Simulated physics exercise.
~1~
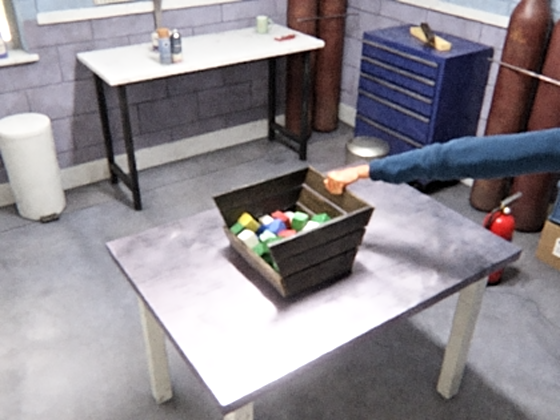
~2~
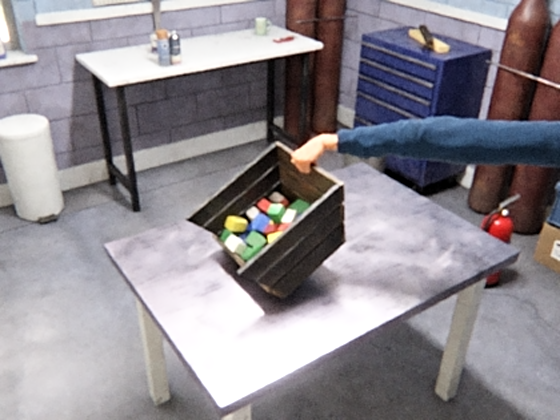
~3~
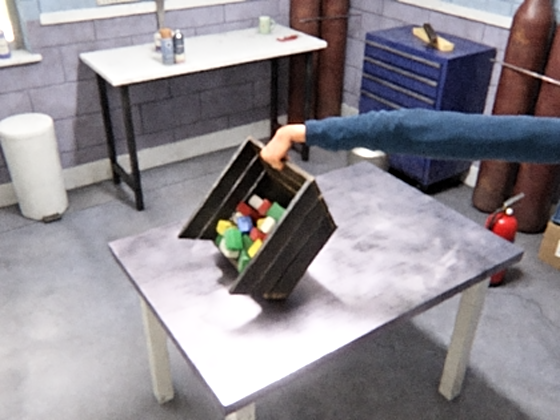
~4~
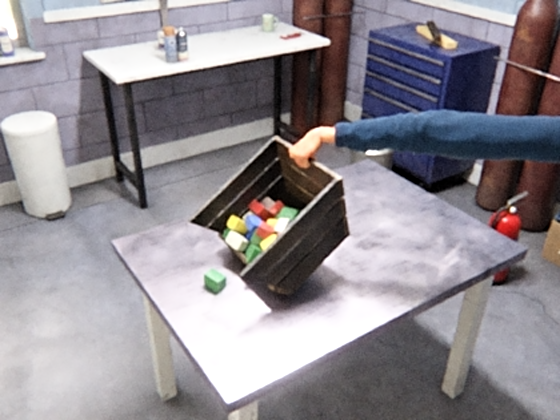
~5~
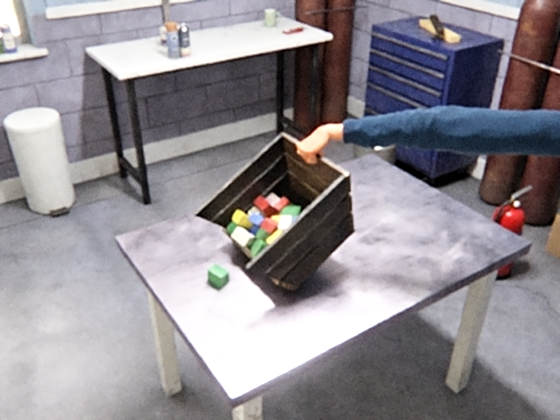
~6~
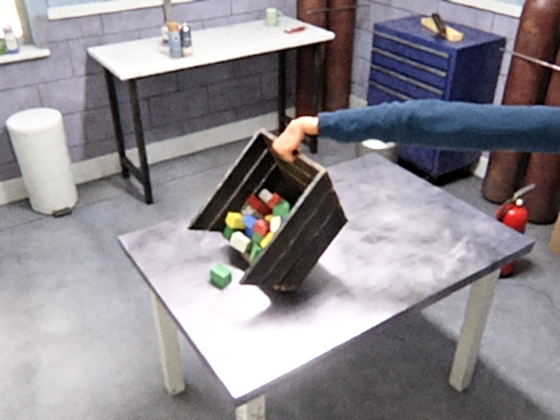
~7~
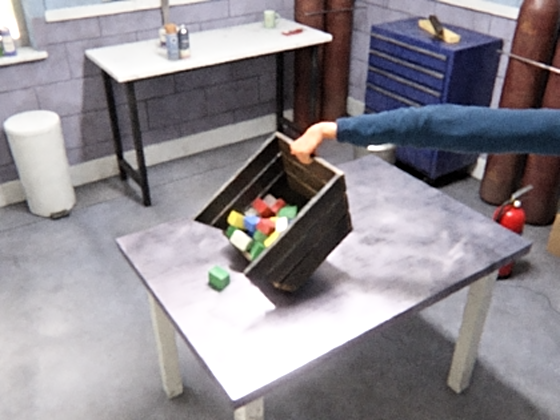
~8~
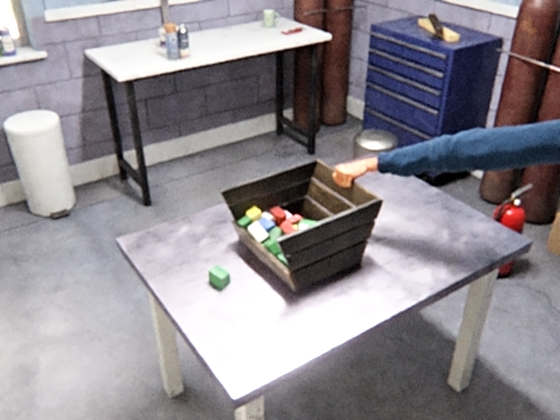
At the start, a dark slatted container full of colourful toy bricks sits on a table in a workshop, a hand in a blue sleeve gripping its right-hand rim. The hand raises that side, tipping the container towards the left, and then tilts it more steeply so the bricks bunch at the low end. As the container is eased back a little, one green brick lies on the tabletop to its left. The hand tilts it steeply again, then starts to let it down. Finally the container rests flat, the other bricks still inside and the green one lying outside.
